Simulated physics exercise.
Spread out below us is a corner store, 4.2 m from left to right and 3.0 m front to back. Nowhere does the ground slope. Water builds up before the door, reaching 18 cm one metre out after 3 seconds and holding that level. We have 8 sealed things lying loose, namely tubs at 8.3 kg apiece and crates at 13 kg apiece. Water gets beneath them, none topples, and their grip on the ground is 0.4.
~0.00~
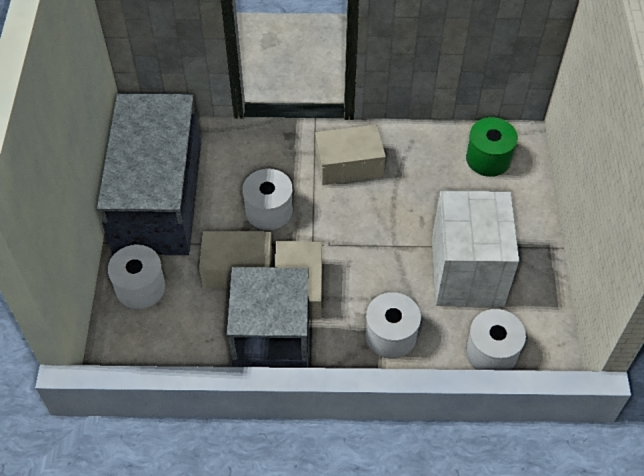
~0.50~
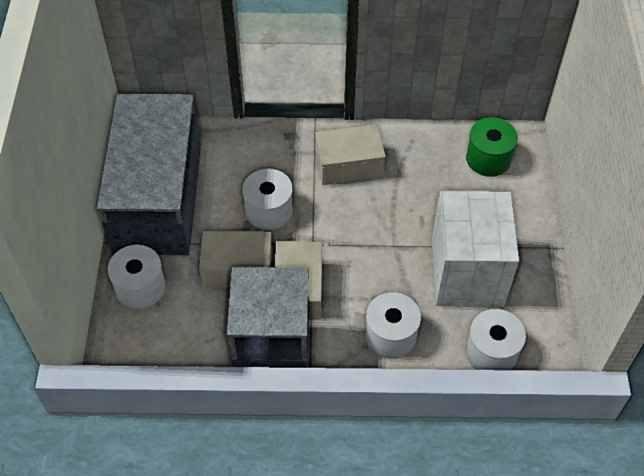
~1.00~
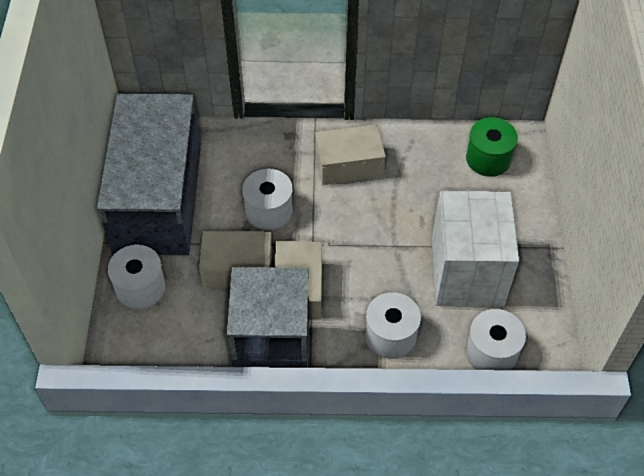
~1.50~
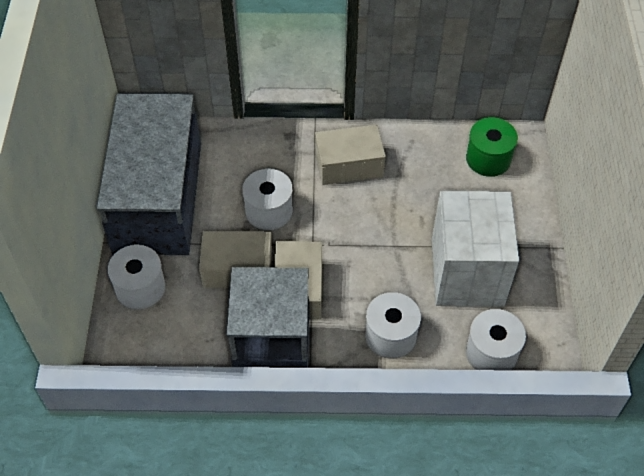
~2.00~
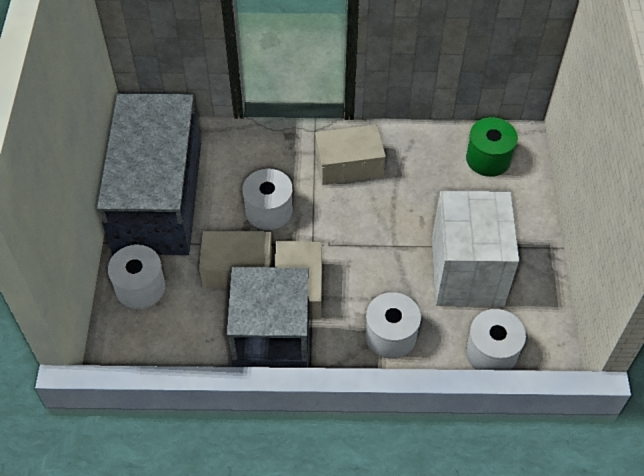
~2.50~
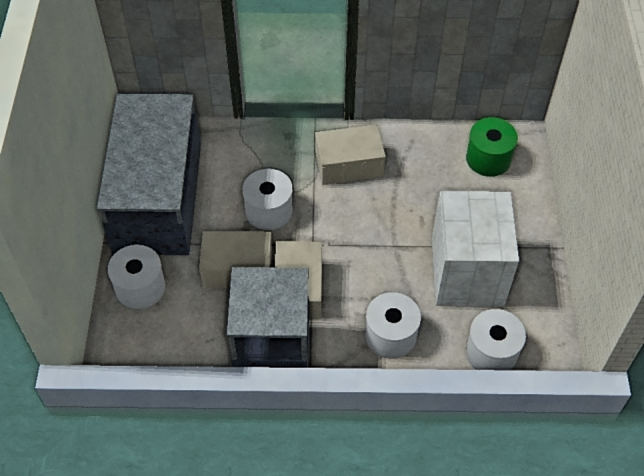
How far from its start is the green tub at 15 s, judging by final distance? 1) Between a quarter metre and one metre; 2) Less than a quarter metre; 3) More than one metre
3.
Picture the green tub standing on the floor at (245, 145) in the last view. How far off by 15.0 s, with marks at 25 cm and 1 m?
I'd say it goes a long distance.
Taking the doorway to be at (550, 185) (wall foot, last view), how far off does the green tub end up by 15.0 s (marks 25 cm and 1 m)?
The green tub ends up a great distance away.
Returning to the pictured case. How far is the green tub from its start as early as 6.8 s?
0 cm, give or take.
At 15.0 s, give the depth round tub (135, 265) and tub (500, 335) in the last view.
I'd put it at 15 cm and 13 cm respectively.
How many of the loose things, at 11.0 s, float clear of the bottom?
Count: 8.
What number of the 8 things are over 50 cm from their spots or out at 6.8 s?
By my reckoning, 3.
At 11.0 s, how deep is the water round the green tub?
Somewhere close to 7 cm.
After 3.5 s the green tub is near (494, 136), 0.0 m from its start, aground; 0 afloat.
After 6.8 s the green tub is near (494, 136), 0.0 m from its start, aground; 5 afloat.
After 11.0 s the green tub is near (462, 116), 0.4 m from its start, afloat; 8 afloat.
After 15.0 s the green tub is near (351, 255), 2.0 m from its start, afloat; 8 afloat.
